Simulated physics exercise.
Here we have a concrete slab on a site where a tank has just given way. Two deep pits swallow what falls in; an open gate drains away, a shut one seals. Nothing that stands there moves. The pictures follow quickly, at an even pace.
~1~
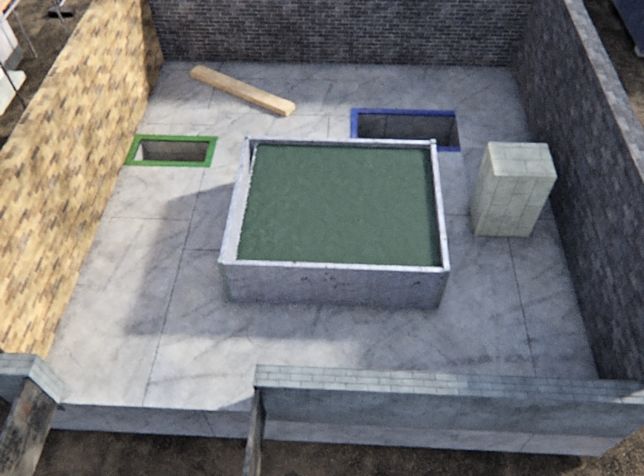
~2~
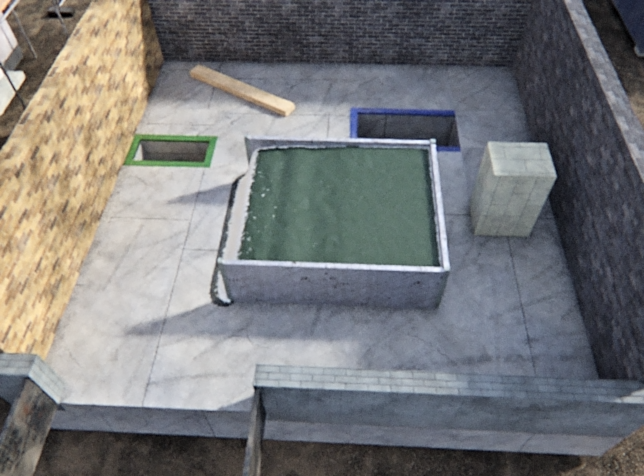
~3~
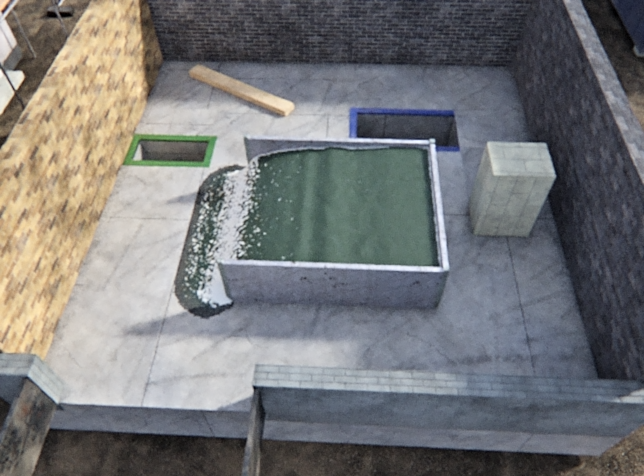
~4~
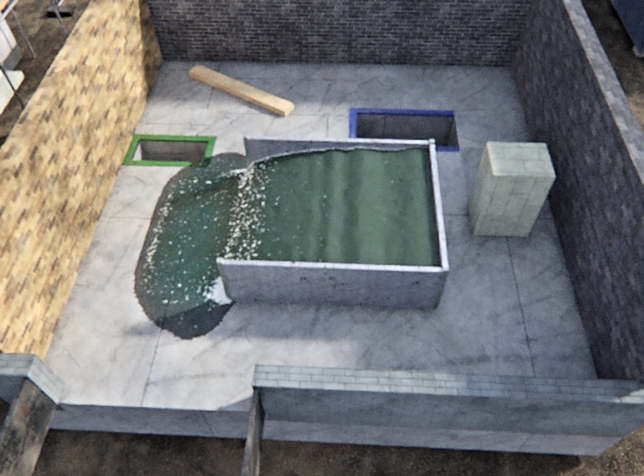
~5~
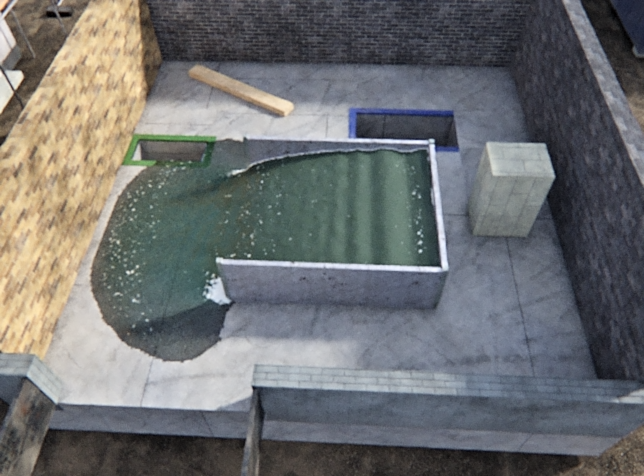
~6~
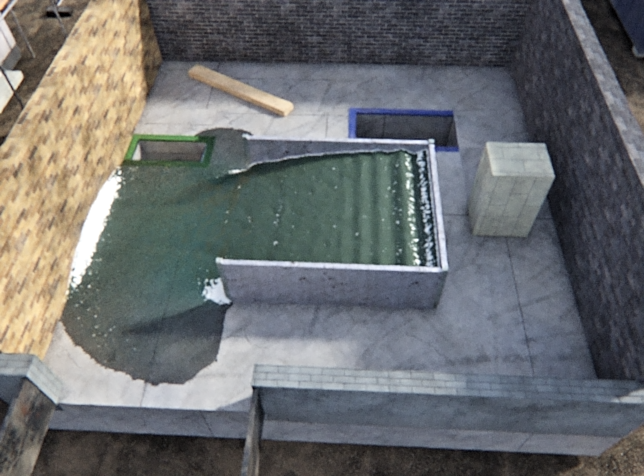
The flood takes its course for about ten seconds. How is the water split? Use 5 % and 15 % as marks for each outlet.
One by one: The gate takes above 15 %; the blue pit takes not even 5 %; the green pit takes above 15 %.
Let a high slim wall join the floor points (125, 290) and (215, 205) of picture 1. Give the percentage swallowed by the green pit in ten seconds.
In per cent: Green 30.
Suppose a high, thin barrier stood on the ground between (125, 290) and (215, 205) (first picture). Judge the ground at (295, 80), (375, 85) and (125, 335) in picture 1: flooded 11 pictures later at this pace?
As listed: Clear, clear, covered.
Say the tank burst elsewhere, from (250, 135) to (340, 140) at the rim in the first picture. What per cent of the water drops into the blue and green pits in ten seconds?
Roughly, in per cent: Blue 12, green 25.
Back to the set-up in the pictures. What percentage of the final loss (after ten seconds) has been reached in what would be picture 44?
Some 80 per cent.
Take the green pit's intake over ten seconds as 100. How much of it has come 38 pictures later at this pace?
Roughly 85 per cent.
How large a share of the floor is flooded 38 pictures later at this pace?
About 50 per cent.
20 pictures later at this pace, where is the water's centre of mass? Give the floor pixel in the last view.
Close to (208, 247).
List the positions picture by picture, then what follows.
In the first frame, the open tank at (336, 201) is whole and still.
In the second frame, water pours out at (243, 223) and has run to (219, 299).
In the third frame, the front is at (206, 311), out from the gap at (243, 223).
In the fourth frame, water pours out at (243, 225) and has run to (165, 322).
In the fifth frame, water pours out at (242, 225) and has run to (161, 162).
In the sixth frame, water pours out at (242, 225) and has run to (65, 309).
A moment on, water covers 25 % of the floor; the gate 0 %, the blue pit 0 %, the green pit 3 %.
Next, water covers 25 % of the floor; the gate 3 %, the blue pit 0 %, the green pit 11 %.
Then, water covers 35 % of the floor; the gate 13 %, the blue pit 0 %, the green pit 24 %.
Later, water covers 50 % of the floor; the gate 26 %, the blue pit 0 %, the green pit 35 %.
In the end, water covers 55 % of the floor; the gate 34 %, the blue pit 0 %, the green pit 42 %.
